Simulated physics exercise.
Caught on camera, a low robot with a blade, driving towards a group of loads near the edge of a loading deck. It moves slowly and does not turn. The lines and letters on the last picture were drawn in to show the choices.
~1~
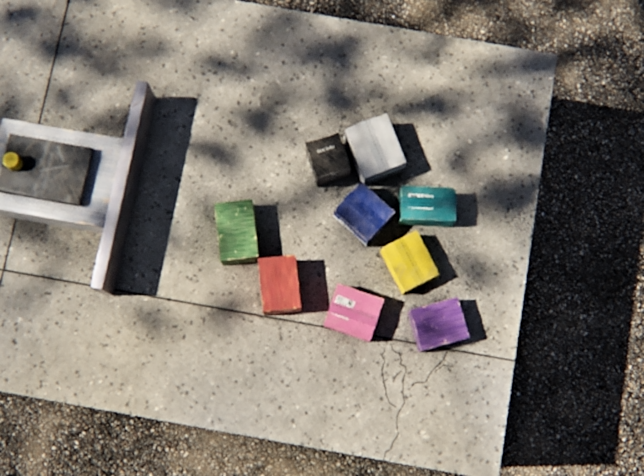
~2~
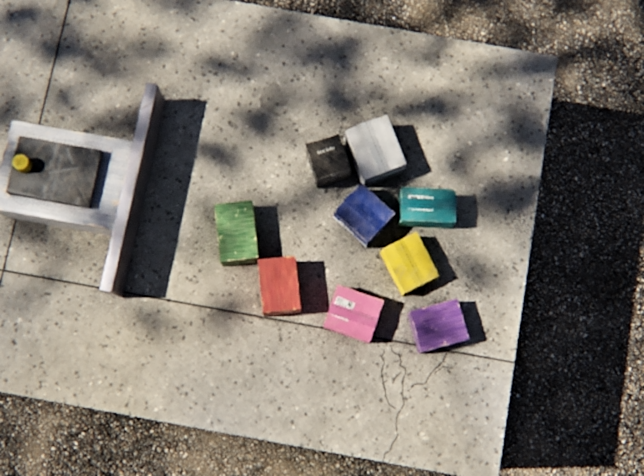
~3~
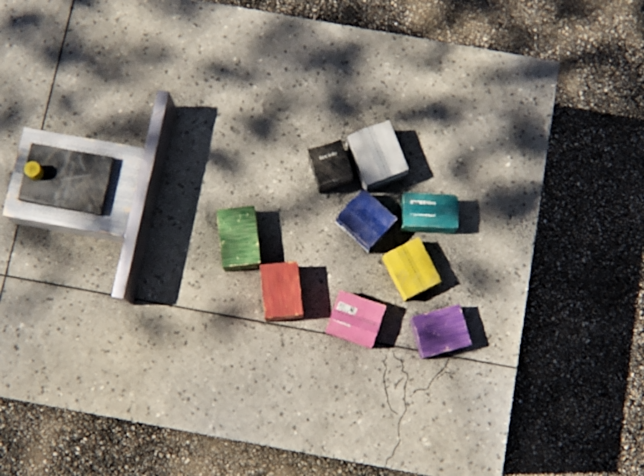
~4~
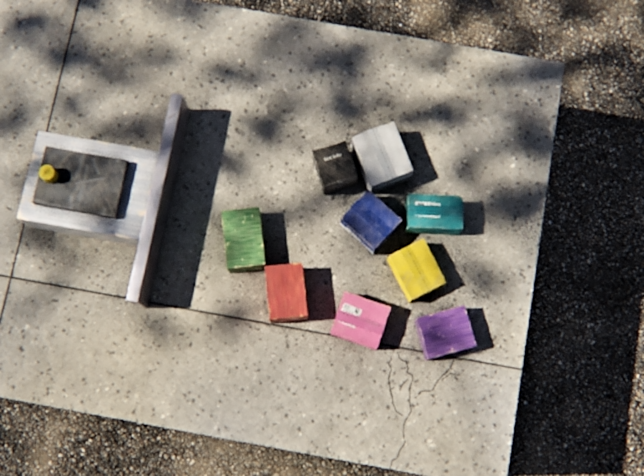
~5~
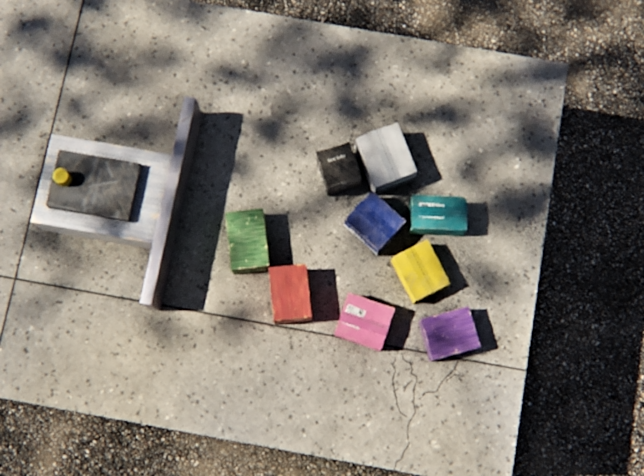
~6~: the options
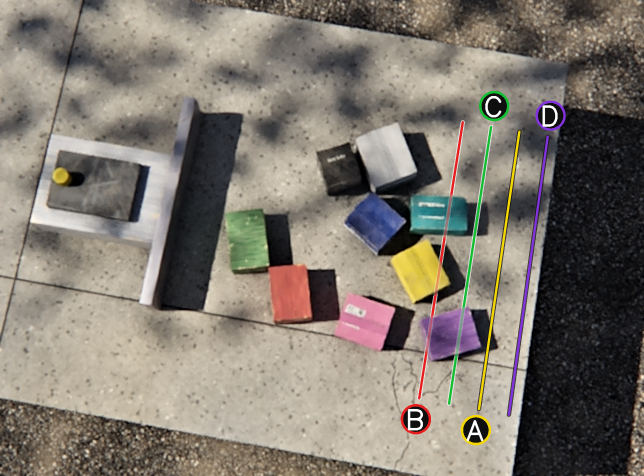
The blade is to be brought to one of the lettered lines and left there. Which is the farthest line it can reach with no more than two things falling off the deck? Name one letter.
At C, and not beyond.
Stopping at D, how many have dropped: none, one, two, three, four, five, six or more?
In all, six or more.
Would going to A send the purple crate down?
Yes.
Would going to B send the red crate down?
By then, no.
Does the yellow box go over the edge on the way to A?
By then, yes.
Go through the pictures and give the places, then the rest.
Turquoise parcel (427, 206); pink parcel (354, 313); black box (328, 161), in the first frame.
Robot (61, 173); purple crate (438, 327), in the second frame.
Robot (73, 180); blue parcel (366, 221), in the third frame.
Robot (87, 183); yellow box (416, 271), in the fourth frame.
Robot (101, 186); turquoise parcel (438, 215); pink parcel (364, 322); black box (339, 170), in the fifth frame.
On the marked copy, A at (500, 267); B at (442, 256); C at (471, 261); D at (529, 272).
Following C. Soon after the start, robot (209, 205); red crate (316, 304); green crate (300, 252).
Later, robot (318, 225); purple crate (467, 334); turquoise parcel (485, 203).
In the end, robot (403, 239); purple crate over the edge; yellow box (526, 299); one fallen.
As for the rest, A drops four; B is within the limit but short; D drops seven.
